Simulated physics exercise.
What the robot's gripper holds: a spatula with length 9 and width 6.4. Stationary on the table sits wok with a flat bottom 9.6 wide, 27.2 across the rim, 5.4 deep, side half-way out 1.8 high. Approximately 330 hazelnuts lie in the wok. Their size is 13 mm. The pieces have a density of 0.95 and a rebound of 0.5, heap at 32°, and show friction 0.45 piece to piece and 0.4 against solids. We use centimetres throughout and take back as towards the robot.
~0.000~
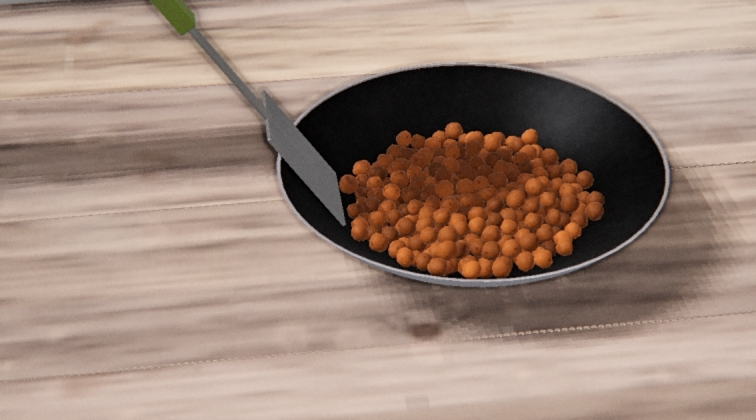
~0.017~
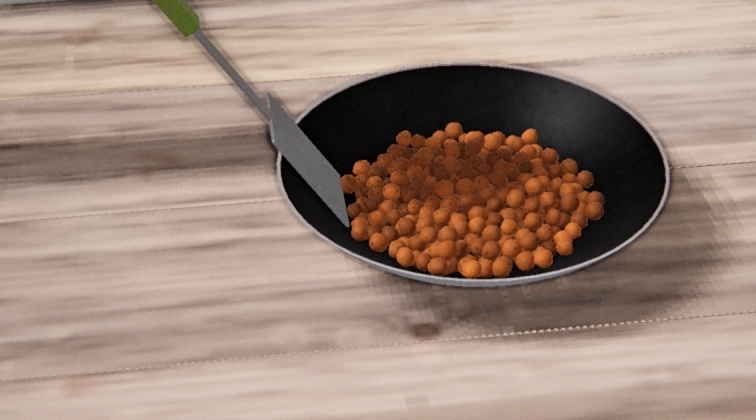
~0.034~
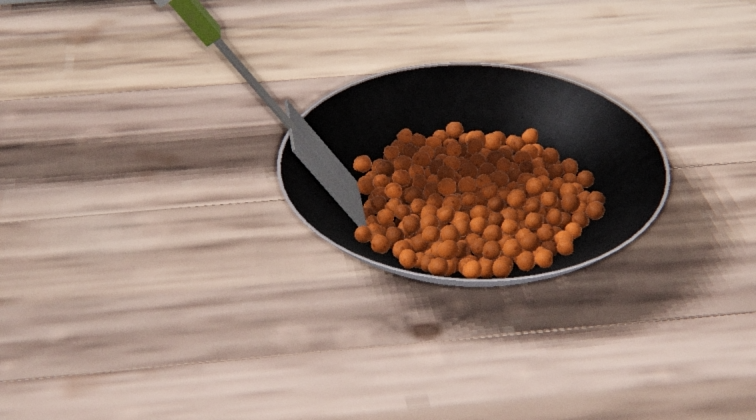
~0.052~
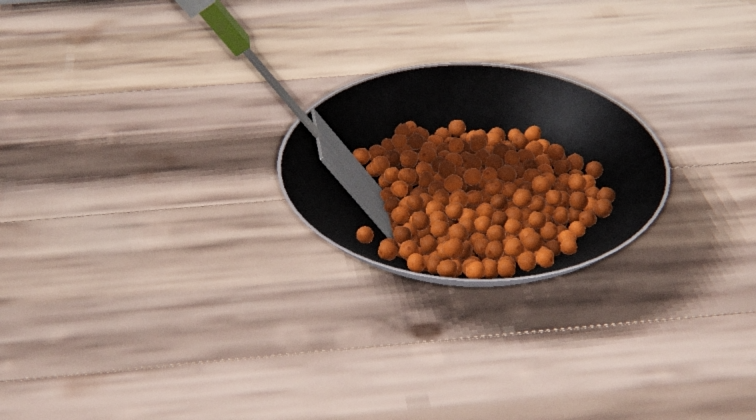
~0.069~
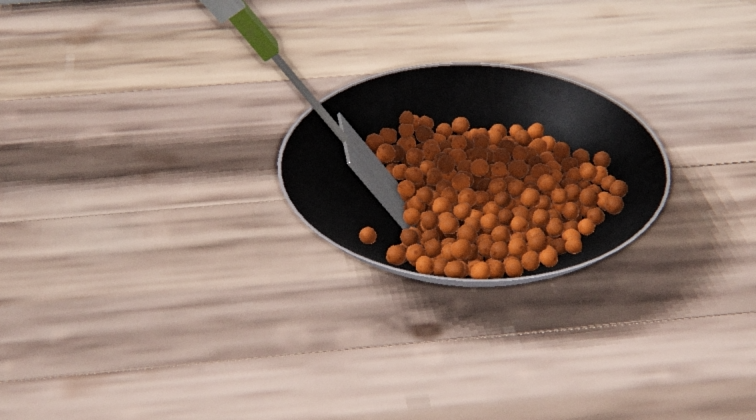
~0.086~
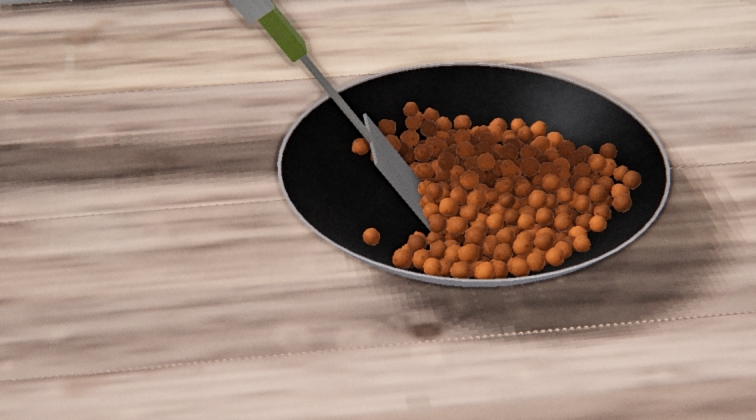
In a black wok on a wooden table, a spatula pushes round orange-brown nuts rightward.
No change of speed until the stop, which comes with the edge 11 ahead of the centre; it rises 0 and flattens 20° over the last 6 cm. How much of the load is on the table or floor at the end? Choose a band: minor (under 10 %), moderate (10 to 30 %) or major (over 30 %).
Major.
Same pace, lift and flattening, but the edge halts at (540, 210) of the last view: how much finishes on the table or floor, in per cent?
I'd estimate about 5 per cent.
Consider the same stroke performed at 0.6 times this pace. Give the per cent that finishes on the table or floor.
Something close to 25 per cent ends up on the table or floor.
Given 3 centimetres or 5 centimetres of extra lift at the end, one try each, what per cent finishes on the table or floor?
About 35 and 35 per cent.
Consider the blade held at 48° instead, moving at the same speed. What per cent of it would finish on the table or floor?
35 %.
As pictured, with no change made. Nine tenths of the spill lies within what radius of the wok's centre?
Roughly 55 cm.
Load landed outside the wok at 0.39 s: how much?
About 35 per cent.
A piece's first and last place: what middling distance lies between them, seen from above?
Somewhere near 5 centimetres, I reckon.
After 0.13 s, sloping 57°, highest piece 6 above the table; 331 in the wok.
After 0.17 s, sloping 51°, highest piece 7 above the table; 330 in the wok, 1 on the blade or in flight.
After 0.39 s, sloping 37°, highest piece 7 above the table; 205 in the wok, 108 on the table or floor, 18 on the blade or in flight.
After 1.44 s, sloping 37°, highest piece 5 above the table; 204 in the wok, 127 on the table or floor.
In the end, 204 in the wok, 127 on the table or floor. That is 38 % on the table or floor.
